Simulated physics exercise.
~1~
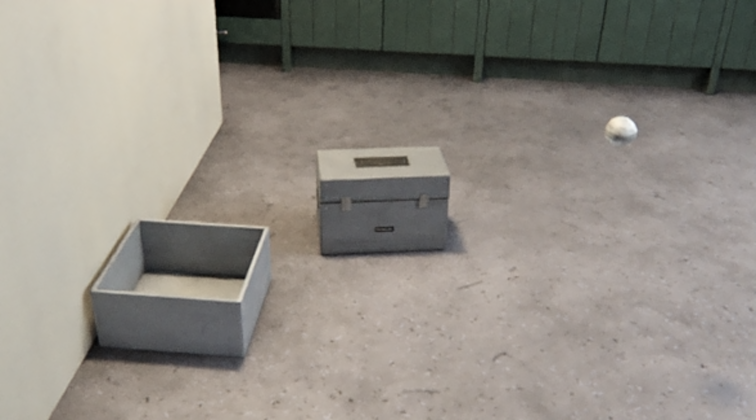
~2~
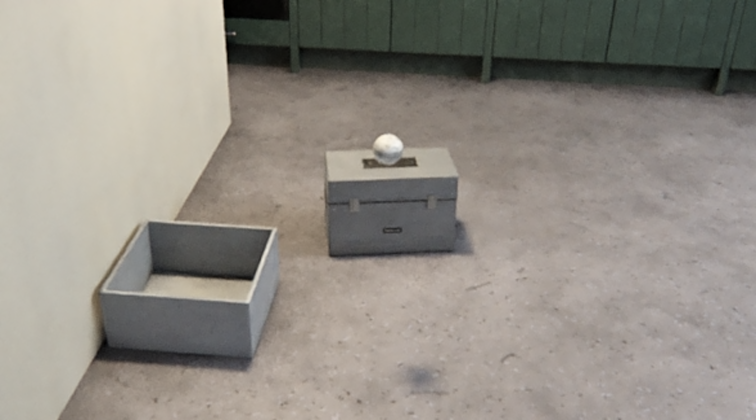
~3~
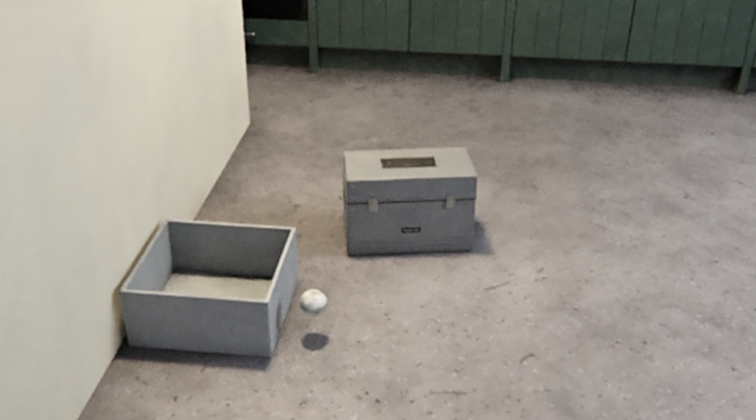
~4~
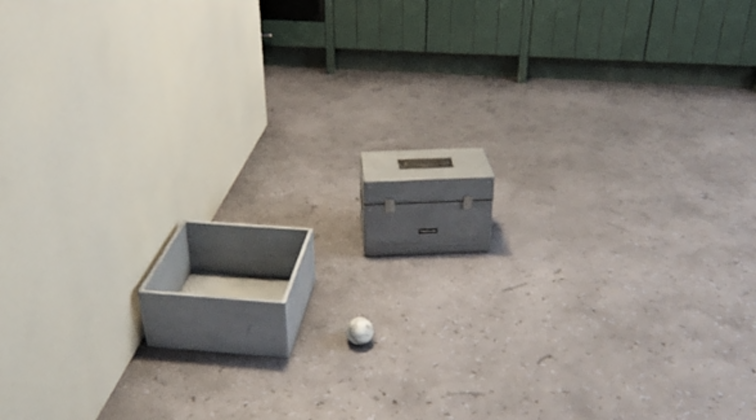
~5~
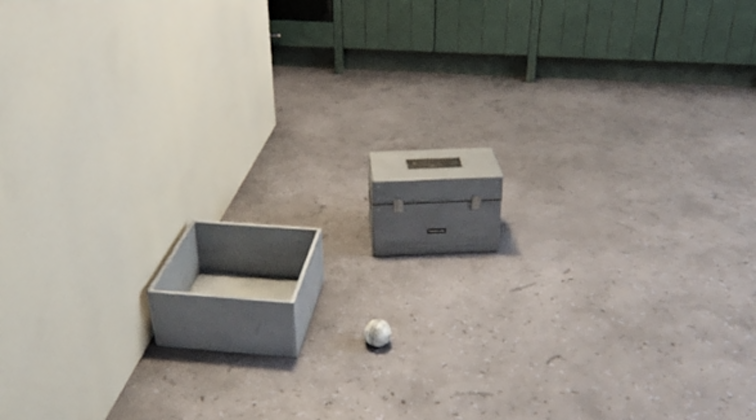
At the start, a white ball is in the air on the right, above a grey floor where an empty, open grey box sits beside a pale wall and a closed grey toolbox stands nearby. The ball flies left, crossing in front of the toolbox, while the view pans slightly left. It drops low beside the right side of the open box, its shadow just beneath it, without going in. The ball then moves a little back to the right and down to the floor. It ends outside the box, which stays empty, and the toolbox has not moved.
